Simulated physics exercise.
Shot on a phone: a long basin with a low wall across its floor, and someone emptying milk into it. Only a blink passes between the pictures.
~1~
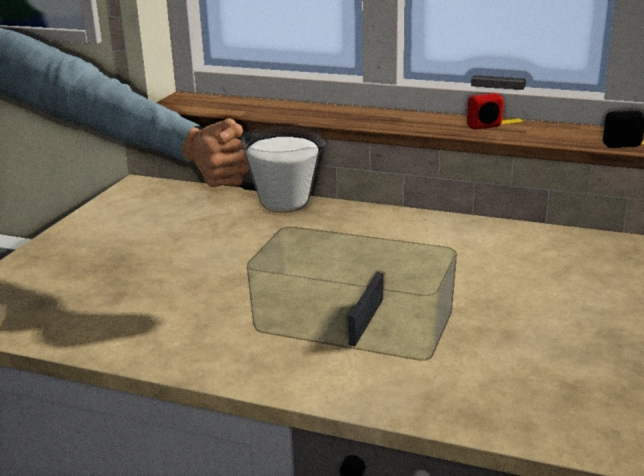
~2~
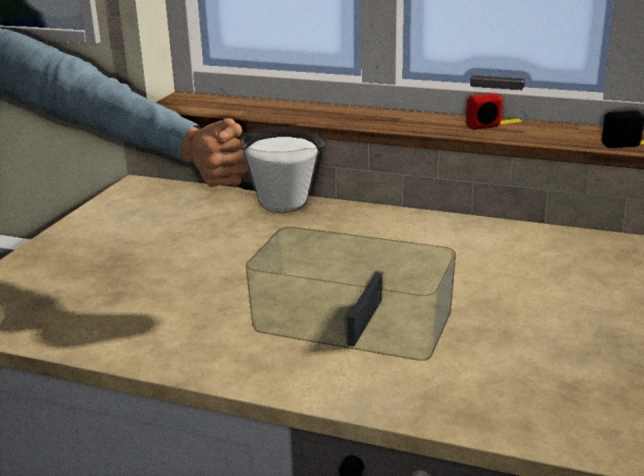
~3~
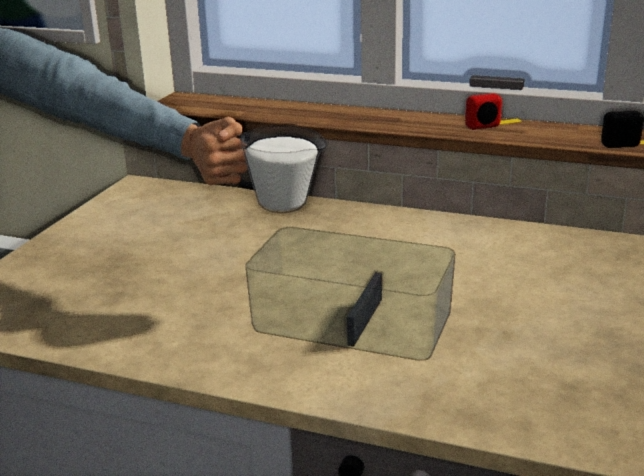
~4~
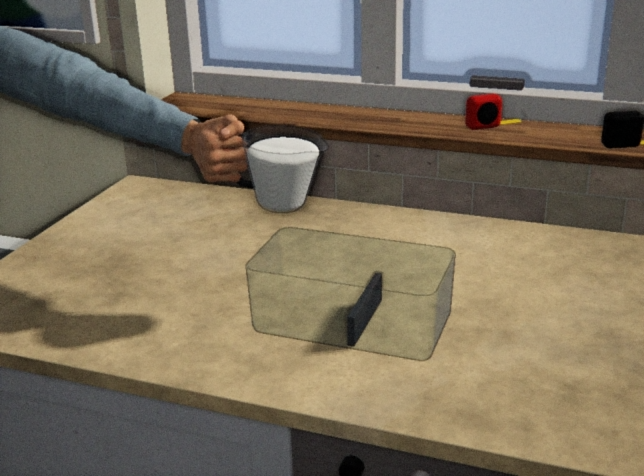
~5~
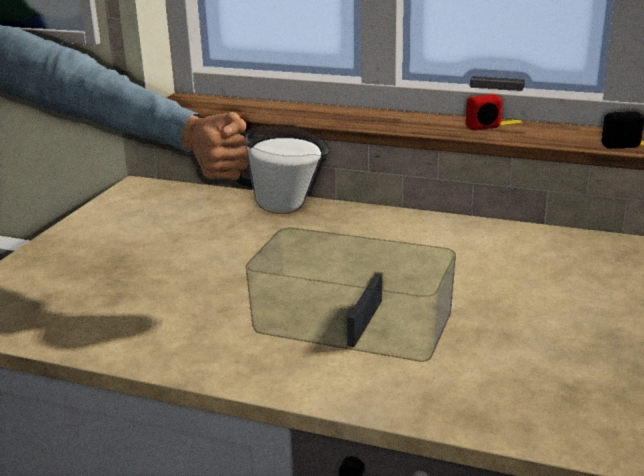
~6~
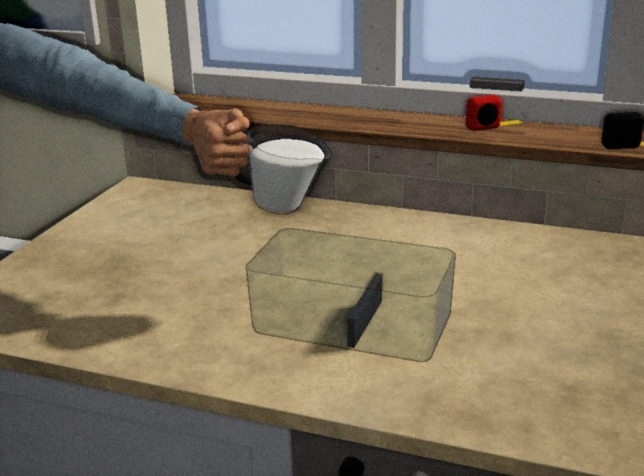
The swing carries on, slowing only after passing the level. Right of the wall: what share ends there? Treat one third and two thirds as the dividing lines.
By the end, between a third and two thirds sits to the right of the wall.
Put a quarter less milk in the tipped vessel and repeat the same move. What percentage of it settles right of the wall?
Best guess: Around 30 %.
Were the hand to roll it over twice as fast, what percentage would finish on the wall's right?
25 per cent or thereabouts.
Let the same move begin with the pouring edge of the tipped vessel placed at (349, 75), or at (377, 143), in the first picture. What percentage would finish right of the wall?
Roughly 90 percent on the first try and 85 percent on the second.
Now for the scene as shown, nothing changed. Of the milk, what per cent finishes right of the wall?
About 50 per cent.
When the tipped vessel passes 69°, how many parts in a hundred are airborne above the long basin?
Around 25 percent.
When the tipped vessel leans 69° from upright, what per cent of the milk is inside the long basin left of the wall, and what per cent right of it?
Left 0 %, right 10 %.
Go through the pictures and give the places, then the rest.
In the first picture, it leans 0°; its right rim is at (327, 144); the milk meets the walls at (251, 144) and (318, 151); the long basin's rim runs from (264, 247) to (447, 273); the wall's top is at (366, 295).
In the second picture, it leans 1°; its right rim is at (326, 145); the milk meets the walls at (250, 144) and (317, 151).
In the third picture, it leans 2°; its right rim is at (326, 146); the milk meets the walls at (250, 144) and (318, 152).
In the fourth picture, it leans 5°; its right rim is at (328, 148); the milk meets the walls at (252, 144) and (319, 153).
In the fifth picture, it leans 8°; its right rim is at (330, 152); the milk meets the walls at (253, 145) and (321, 155).
In the sixth picture, it leans 12°; its right rim is at (332, 157); the milk meets the walls at (255, 146) and (325, 156).
A moment on, the tilt is 69° and 64 per cent is still to pour, 2 is left of the wall and 11 right of it.
Next, the tilt is 103° and 9 per cent is still to pour, 32 is left of the wall and 48 right of it.
Then the tilt is 108° and 0 per cent is still to pour, 50 is left of the wall and 48 right of it.
Later the tilt is 108° and 0 per cent is still to pour, 50 is left of the wall and 49 right of it.
Finally, 50 per cent lies left of the wall, 48 right of it and 1 outside.
